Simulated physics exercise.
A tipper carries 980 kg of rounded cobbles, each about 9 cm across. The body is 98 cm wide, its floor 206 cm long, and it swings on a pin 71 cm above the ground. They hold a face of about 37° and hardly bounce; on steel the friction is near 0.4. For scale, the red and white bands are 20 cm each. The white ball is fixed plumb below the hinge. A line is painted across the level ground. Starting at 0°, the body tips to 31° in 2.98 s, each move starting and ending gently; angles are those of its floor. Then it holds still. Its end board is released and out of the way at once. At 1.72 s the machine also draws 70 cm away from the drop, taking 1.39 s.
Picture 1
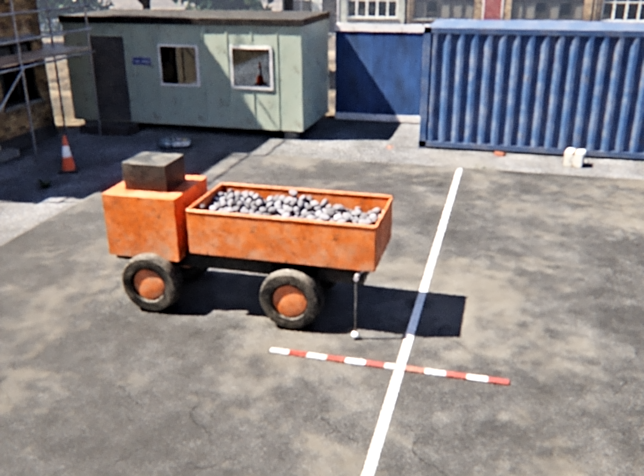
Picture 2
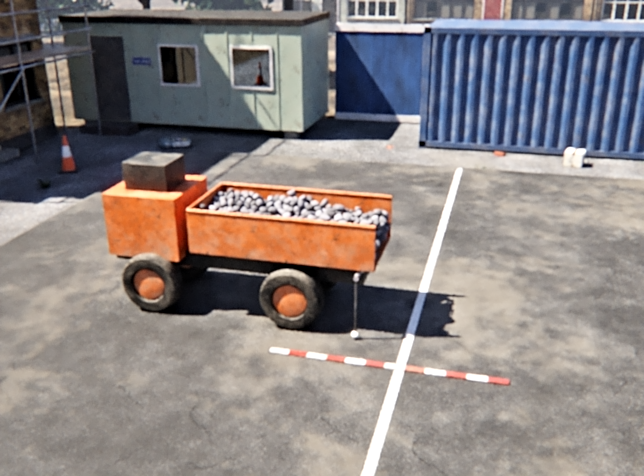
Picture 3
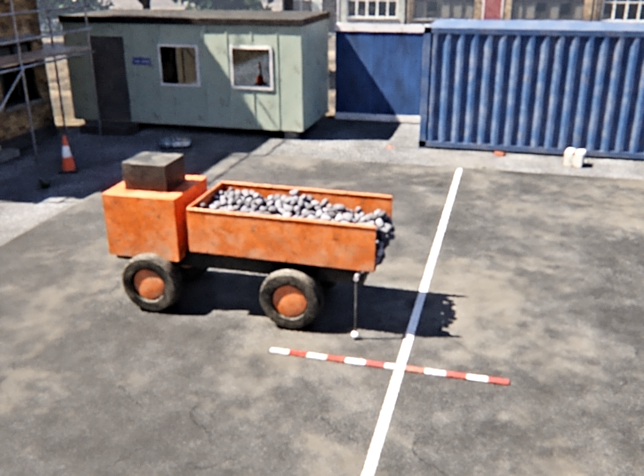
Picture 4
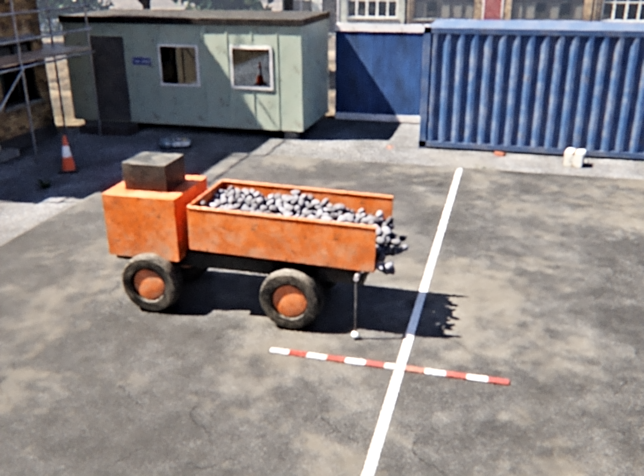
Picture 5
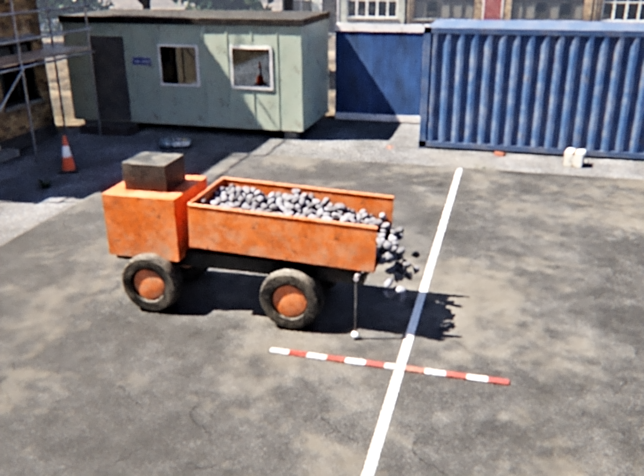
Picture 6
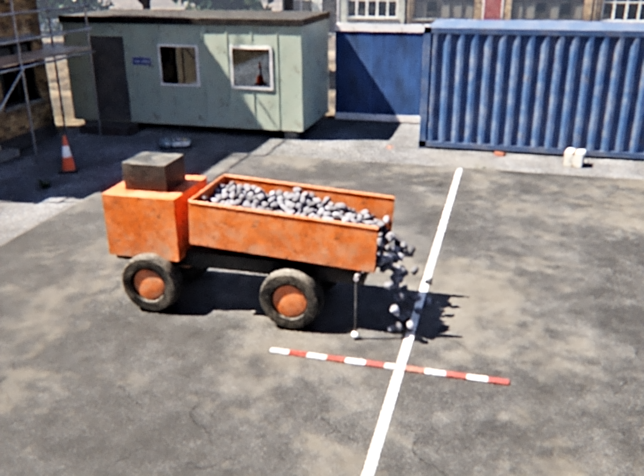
Grey cobbles trickle from the right end of an orange tipper's body as it tilts slightly.
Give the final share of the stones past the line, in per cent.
About 20 per cent.
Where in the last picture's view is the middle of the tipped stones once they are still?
Near (380, 308).
A little later the floor is at 26°; 67 % in the body, 24 % short of the line, 9 % past the line; the foremost stones are at (459, 326).
Then the floor is at 31°; 20 % in the body, 58 % short of the line, 21 % past the line; the foremost stones are at (480, 328).
Later still the floor is at 31°; 6 % in the body, 71 % short of the line, 23 % past the line; the foremost stones are at (481, 329).
In the end the floor is at 31°; 0 % in the body, 77 % short of the line, 23 % past the line; the foremost stones are at (482, 326).
